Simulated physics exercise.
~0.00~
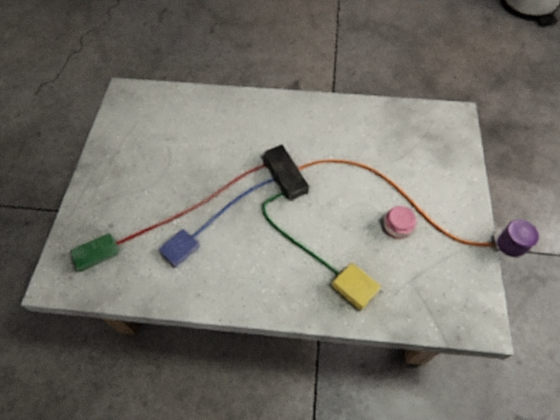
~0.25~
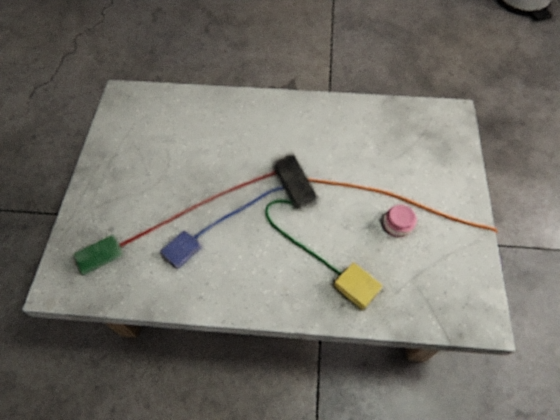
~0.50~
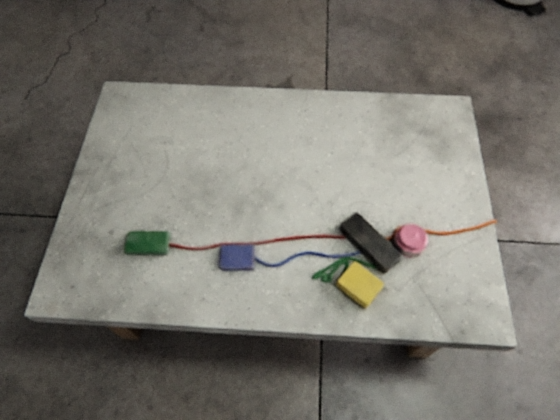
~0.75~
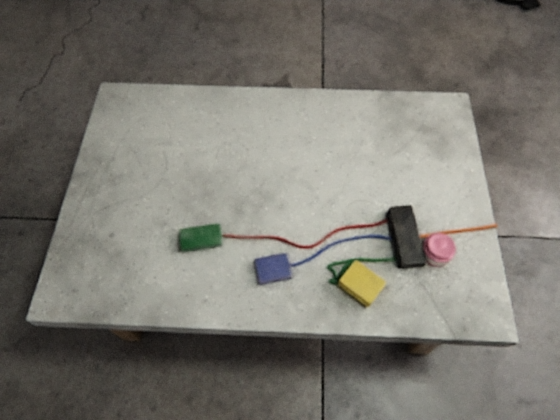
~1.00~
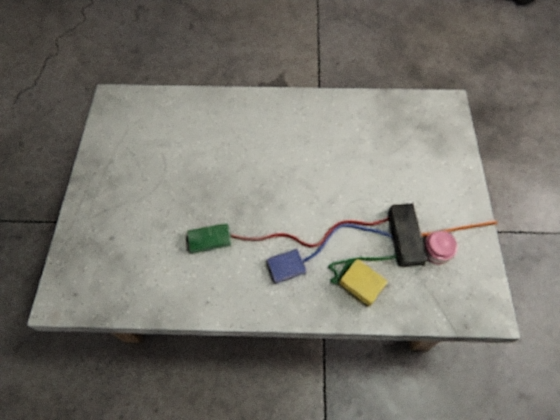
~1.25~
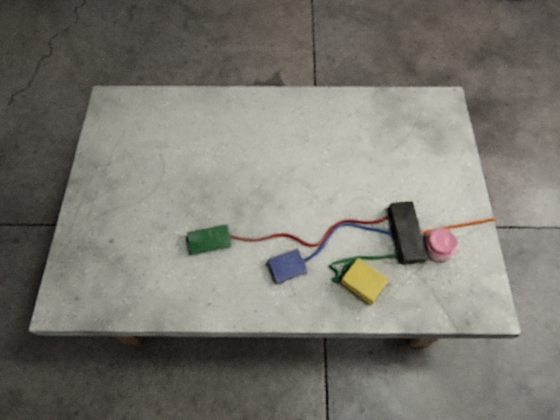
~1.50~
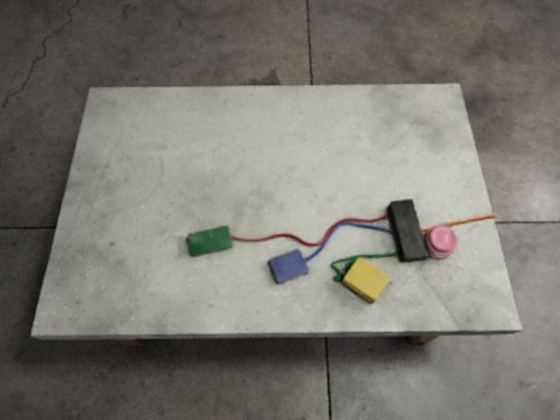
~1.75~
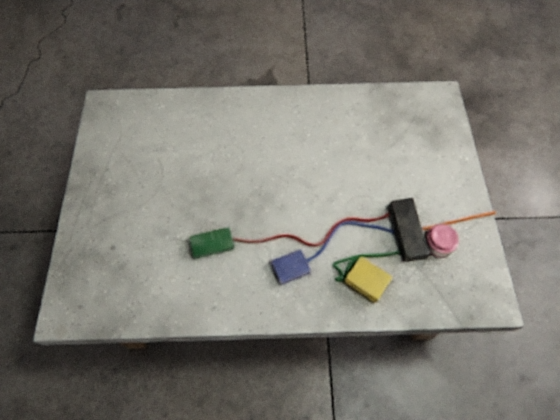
On a pale stone-like tabletop above a grey paved floor, seen from above at an angle, a black block near the middle joins coloured cables to a green block and a blue block at left, a yellow block in front and a purple cylinder at the right edge. A pink jar stands nearby on the right. The purple cylinder drops out of sight past the edge, and its orange cable pulls the black block rightward. The green and blue blocks trail after it, and the pink jar shifts right too. Everything settles, with the black block beside the jar and the yellow block still in place.
